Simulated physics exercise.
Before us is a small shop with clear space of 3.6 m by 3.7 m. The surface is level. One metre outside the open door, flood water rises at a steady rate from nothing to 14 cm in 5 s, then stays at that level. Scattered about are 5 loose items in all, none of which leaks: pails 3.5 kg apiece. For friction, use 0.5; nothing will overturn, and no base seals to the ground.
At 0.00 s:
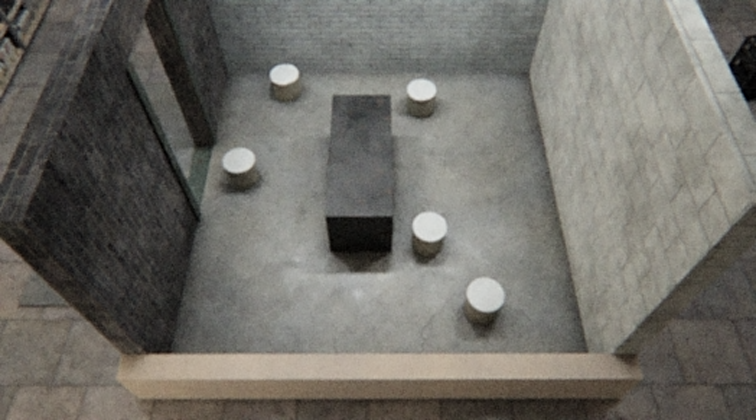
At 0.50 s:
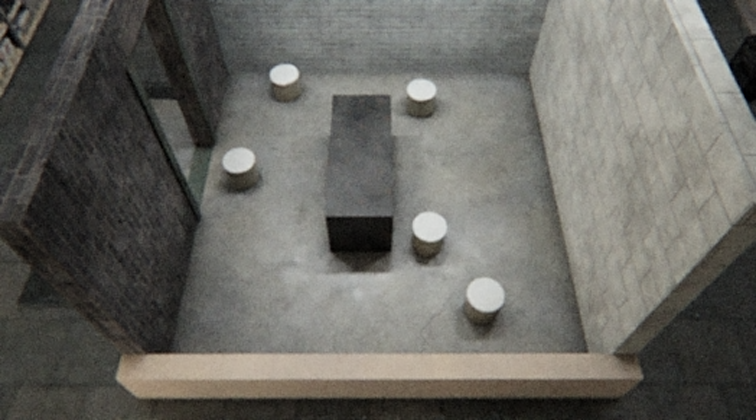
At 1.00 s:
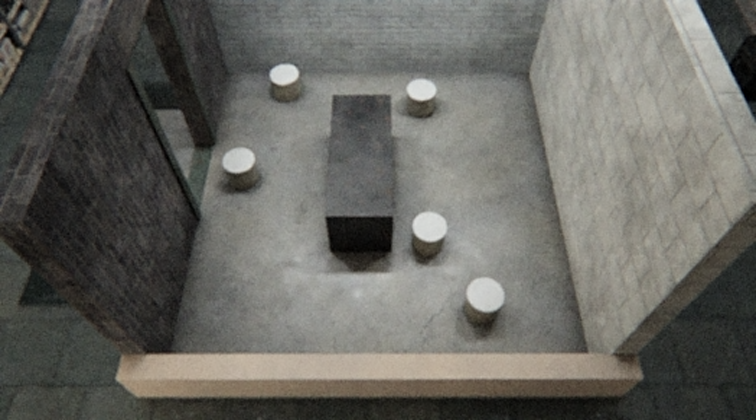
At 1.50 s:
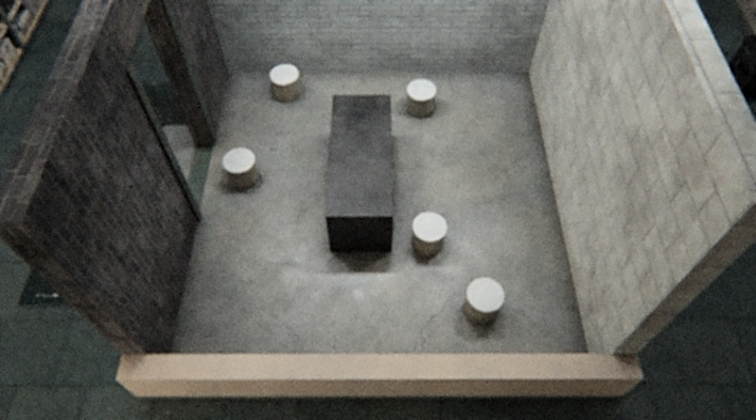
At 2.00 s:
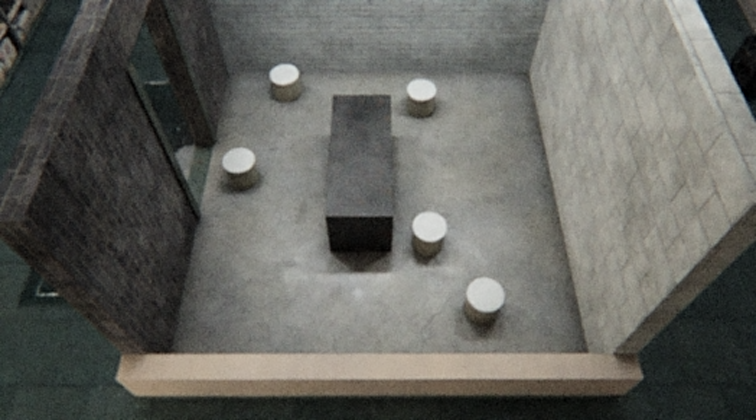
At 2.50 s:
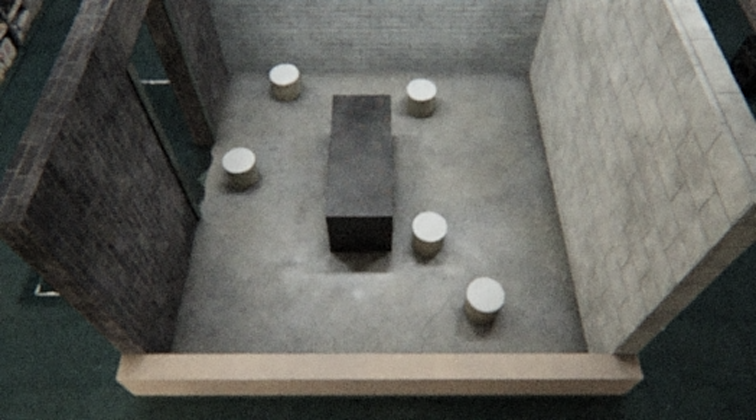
A dark block and five pale pails stay still inside a room as the ground outside darkens.
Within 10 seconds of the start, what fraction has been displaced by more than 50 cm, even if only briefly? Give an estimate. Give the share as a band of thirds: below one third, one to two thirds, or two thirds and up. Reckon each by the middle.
Low share.
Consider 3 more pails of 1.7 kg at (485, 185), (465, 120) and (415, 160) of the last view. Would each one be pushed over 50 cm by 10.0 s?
Result, in listed order: Not exceeded / not exceeded / not exceeded.
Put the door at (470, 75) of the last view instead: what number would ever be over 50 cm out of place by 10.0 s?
That gives 2 of them.
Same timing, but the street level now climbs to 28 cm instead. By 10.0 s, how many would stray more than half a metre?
In that case the number is 3.
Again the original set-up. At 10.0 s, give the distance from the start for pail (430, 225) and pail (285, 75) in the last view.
First 0 cm, then 20 cm.
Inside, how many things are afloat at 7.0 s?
Count: 1.
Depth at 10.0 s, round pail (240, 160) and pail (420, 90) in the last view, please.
I'd put it at 4 cm and 2 cm respectively.
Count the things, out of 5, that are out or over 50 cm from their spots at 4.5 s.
The count is 0.
After 3.5 s 0 of 5 are over 50 cm from their spots; 0 afloat.
After 4.5 s 0 of 5 are over 50 cm from their spots; 0 afloat.
After 7.0 s 1 of 5 are over 50 cm from their spots; 1 afloat.
After 10.0 s 1 of 5 are over 50 cm from their spots, and 1 have been at some point; 1 afloat.
